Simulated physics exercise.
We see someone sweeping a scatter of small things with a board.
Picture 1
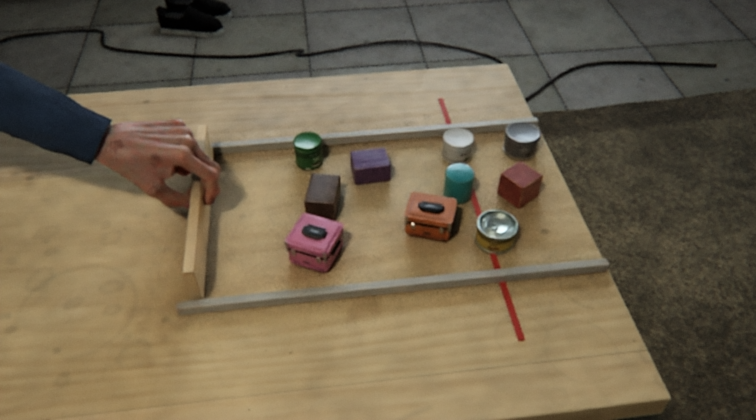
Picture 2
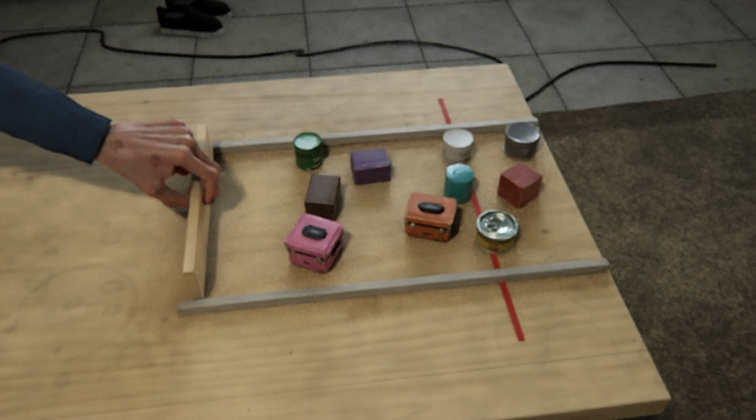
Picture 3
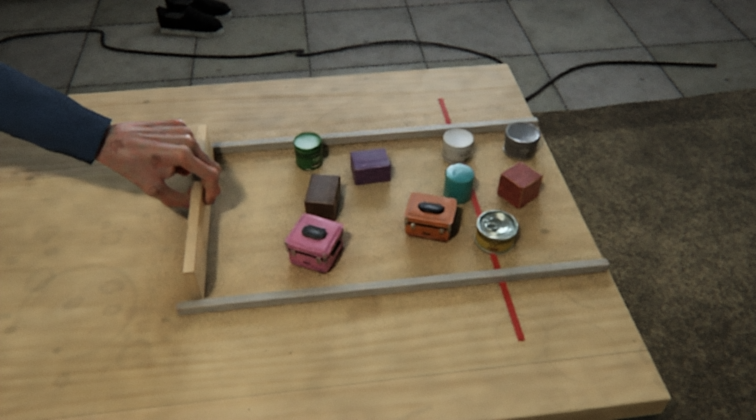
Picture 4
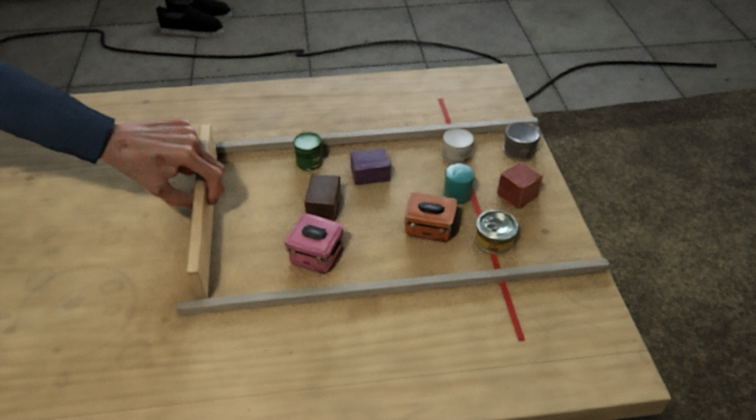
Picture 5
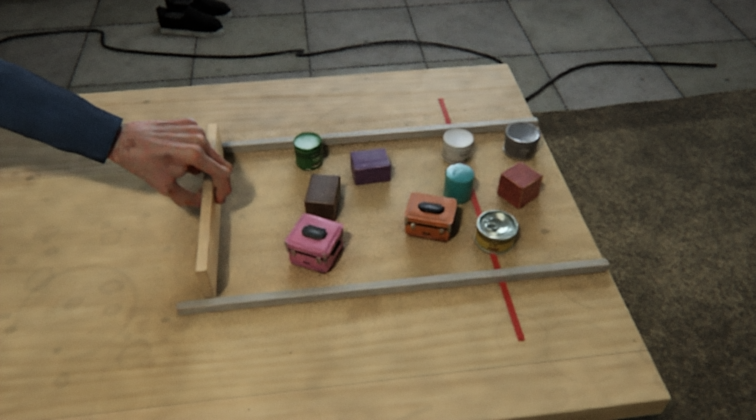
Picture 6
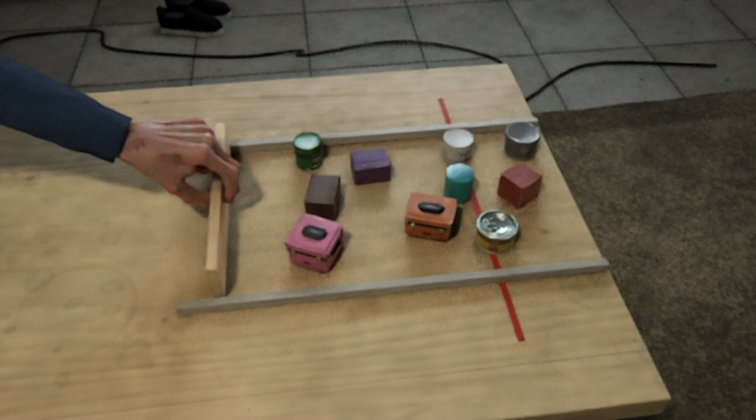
A hand holding a wooden board upright on a table, then sliding it slightly right toward scattered small tins, blocks and boxes.
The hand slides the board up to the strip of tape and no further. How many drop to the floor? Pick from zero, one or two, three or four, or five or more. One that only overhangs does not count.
Outcome: The number that fall off is zero.
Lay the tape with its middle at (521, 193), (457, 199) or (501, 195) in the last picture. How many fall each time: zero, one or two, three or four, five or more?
The falls would be three to four; no fall at all; 1 or 2.
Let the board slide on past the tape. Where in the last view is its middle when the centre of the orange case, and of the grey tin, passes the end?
About (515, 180), and (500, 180) for the other.
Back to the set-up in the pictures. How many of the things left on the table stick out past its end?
Overhanging: 1.
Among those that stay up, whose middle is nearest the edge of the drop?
It is the red block.
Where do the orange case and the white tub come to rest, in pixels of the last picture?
Near (539, 195) and (499, 137).
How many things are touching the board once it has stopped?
4 of them.
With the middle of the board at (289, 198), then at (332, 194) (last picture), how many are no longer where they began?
At the one place 1, at the other 3.
Early on, none off yet; grey tin at rest near (521, 141); red block at rest near (519, 185); yellow pot at rest near (496, 232).
Finally, the number that fall off is zero.
